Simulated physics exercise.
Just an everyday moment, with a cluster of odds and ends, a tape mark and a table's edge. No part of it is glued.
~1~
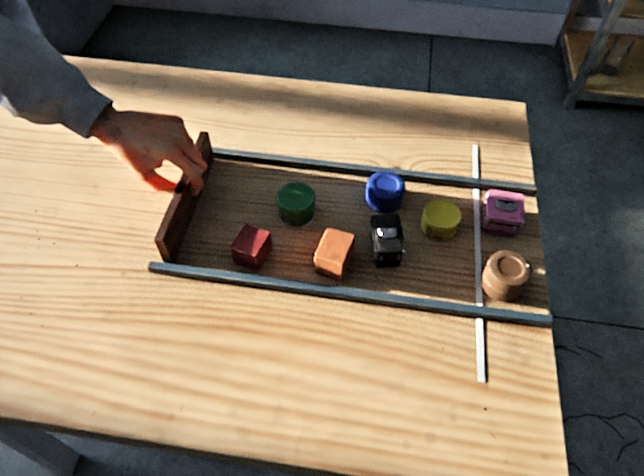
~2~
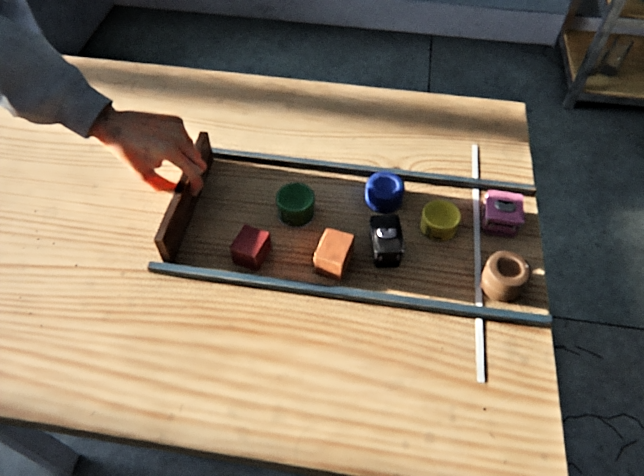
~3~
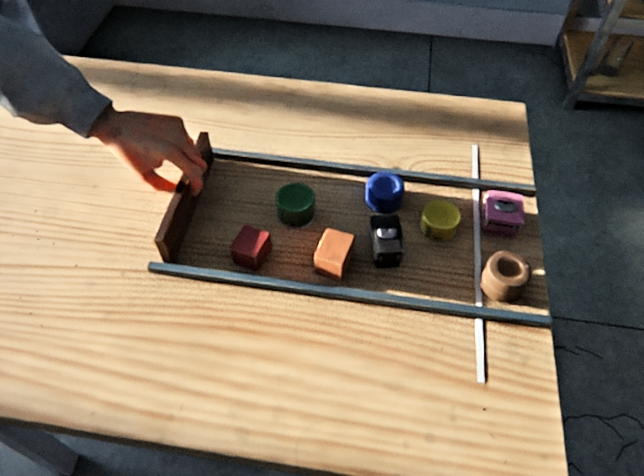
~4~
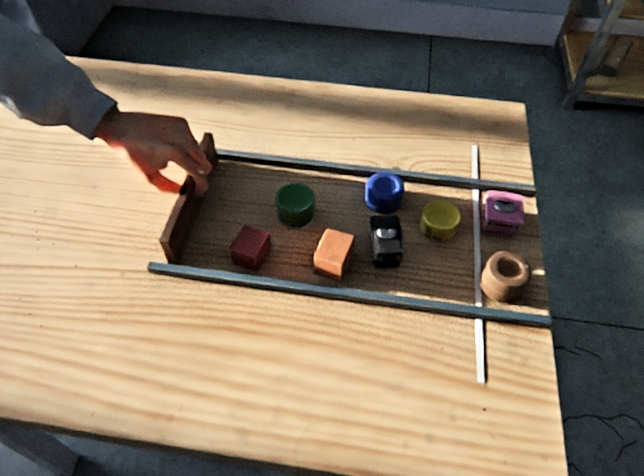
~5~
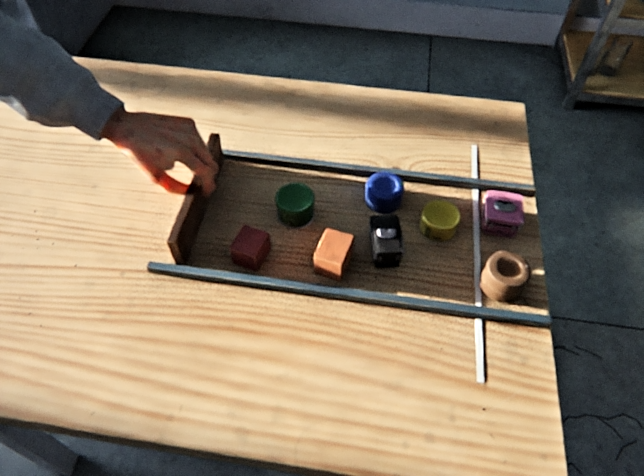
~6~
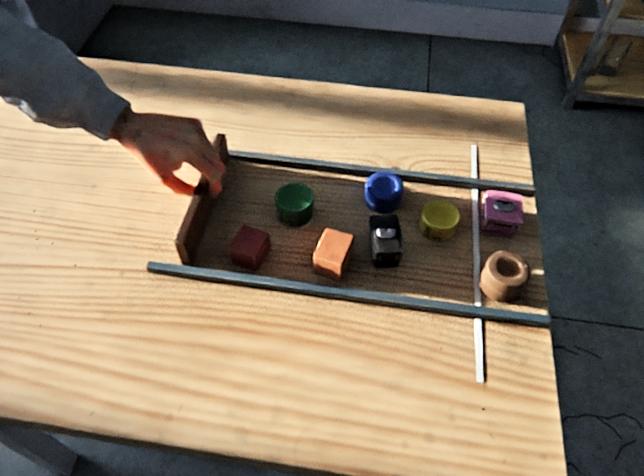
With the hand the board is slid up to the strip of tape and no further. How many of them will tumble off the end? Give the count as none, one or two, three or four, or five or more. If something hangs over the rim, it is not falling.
The count is one or two.
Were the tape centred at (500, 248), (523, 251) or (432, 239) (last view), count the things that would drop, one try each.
In that order 4, 5 and 0.
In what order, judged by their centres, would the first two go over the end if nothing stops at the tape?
It would be the pink case and after it the brown lid.
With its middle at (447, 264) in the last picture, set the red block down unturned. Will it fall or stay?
That one drops down.
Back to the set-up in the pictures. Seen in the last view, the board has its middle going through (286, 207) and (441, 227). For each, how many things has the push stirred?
Counting first: 2, next 8.
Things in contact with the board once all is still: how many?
At rest, 3 are in contact.
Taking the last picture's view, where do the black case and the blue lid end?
In the last view, the middles sit near (535, 255) and near (496, 201).
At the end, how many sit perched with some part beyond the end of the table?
The number overhanging is 2.
Soon after, none off yet; pink case at rest near (501, 214); brown lid at rest near (504, 276); yellow tub at rest near (439, 221).
After that, none off yet; pink case displaced about its own width near (526, 215); brown lid displaced a little near (521, 284); yellow tub displaced about its own width near (490, 217).
In the end, the number that fall off is one or two; gone, brown lid and pink case.
